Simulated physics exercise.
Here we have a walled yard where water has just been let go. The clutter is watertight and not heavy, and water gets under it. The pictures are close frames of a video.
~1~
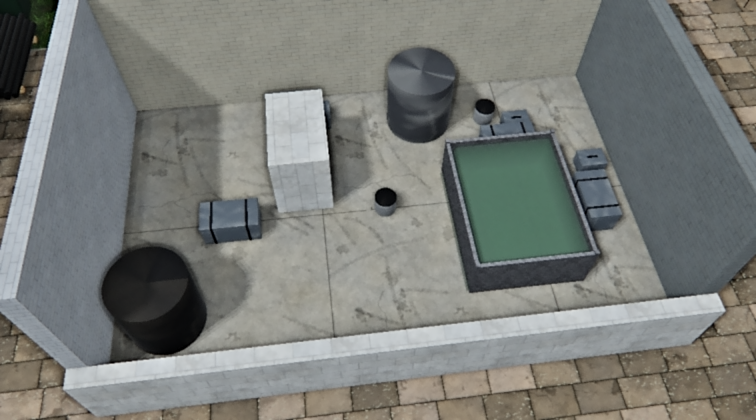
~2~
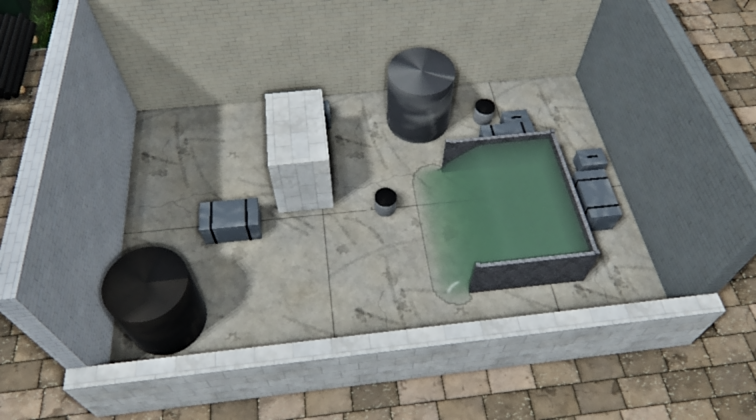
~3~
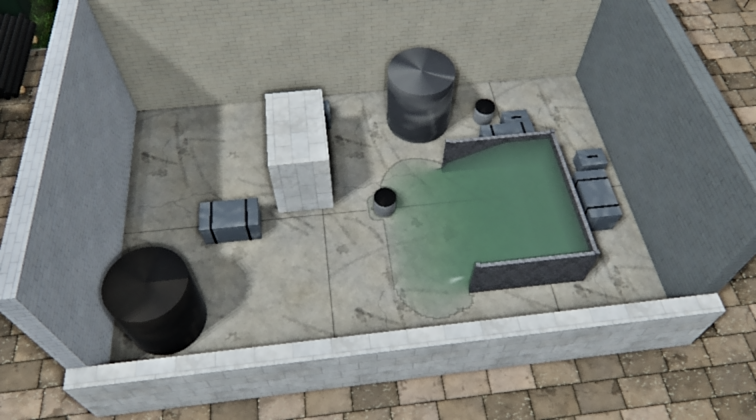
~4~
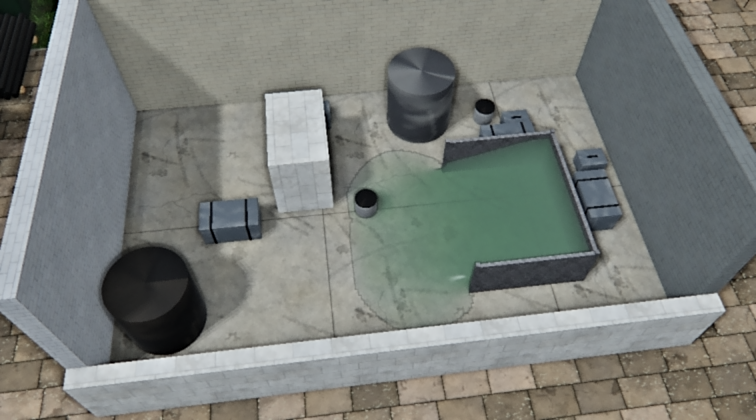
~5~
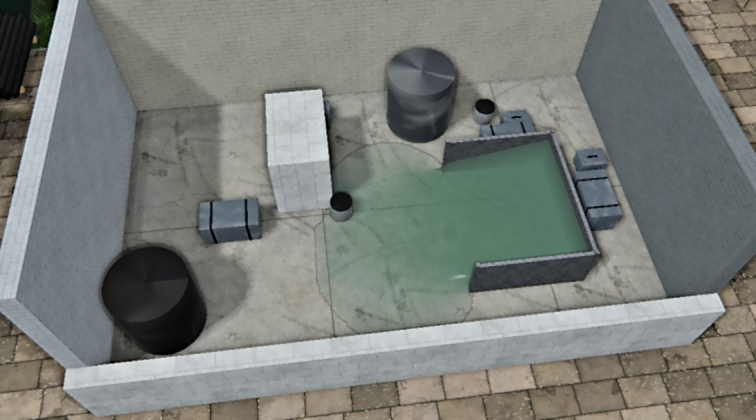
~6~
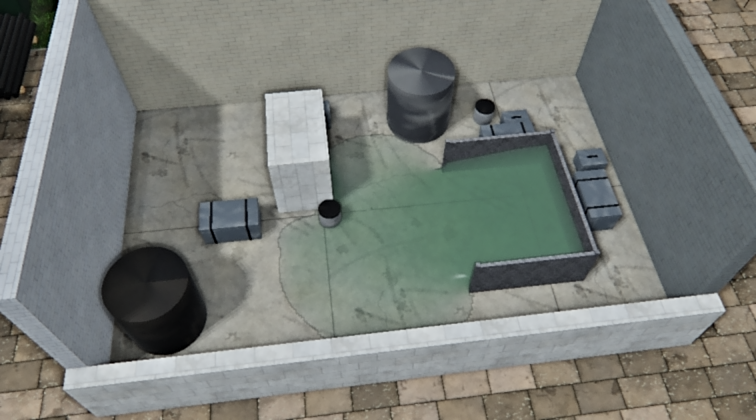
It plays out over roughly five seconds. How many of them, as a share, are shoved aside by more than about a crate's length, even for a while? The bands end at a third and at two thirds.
It is between one and two thirds.
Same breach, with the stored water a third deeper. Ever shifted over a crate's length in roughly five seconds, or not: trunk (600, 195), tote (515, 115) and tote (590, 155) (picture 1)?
In that order: Short of that, not that far, no.
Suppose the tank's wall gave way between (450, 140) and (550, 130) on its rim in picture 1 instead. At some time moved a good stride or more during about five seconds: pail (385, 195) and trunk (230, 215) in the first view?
As listed: Swept aside, less than that.
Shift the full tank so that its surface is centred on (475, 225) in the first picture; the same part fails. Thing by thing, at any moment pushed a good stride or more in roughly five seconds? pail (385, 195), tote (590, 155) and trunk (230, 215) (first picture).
One after the other: Pushed that far, short of that, swept aside.
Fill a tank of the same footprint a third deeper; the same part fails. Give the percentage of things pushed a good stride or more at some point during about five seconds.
Near 40 in a hundred.
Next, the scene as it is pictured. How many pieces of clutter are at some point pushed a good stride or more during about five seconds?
That makes 3.
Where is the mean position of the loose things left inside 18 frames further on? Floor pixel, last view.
Near (410, 162).
A moment on, 1 of 8 are well off their spots; 1 afloat.
Next, 2 of 8 are well off their spots; 1 afloat.
Later, 3 of 8 are well off their spots; 1 afloat.
In the end, 3 of 8 are well off their spots, and 3 have been at some point; 3 afloat.
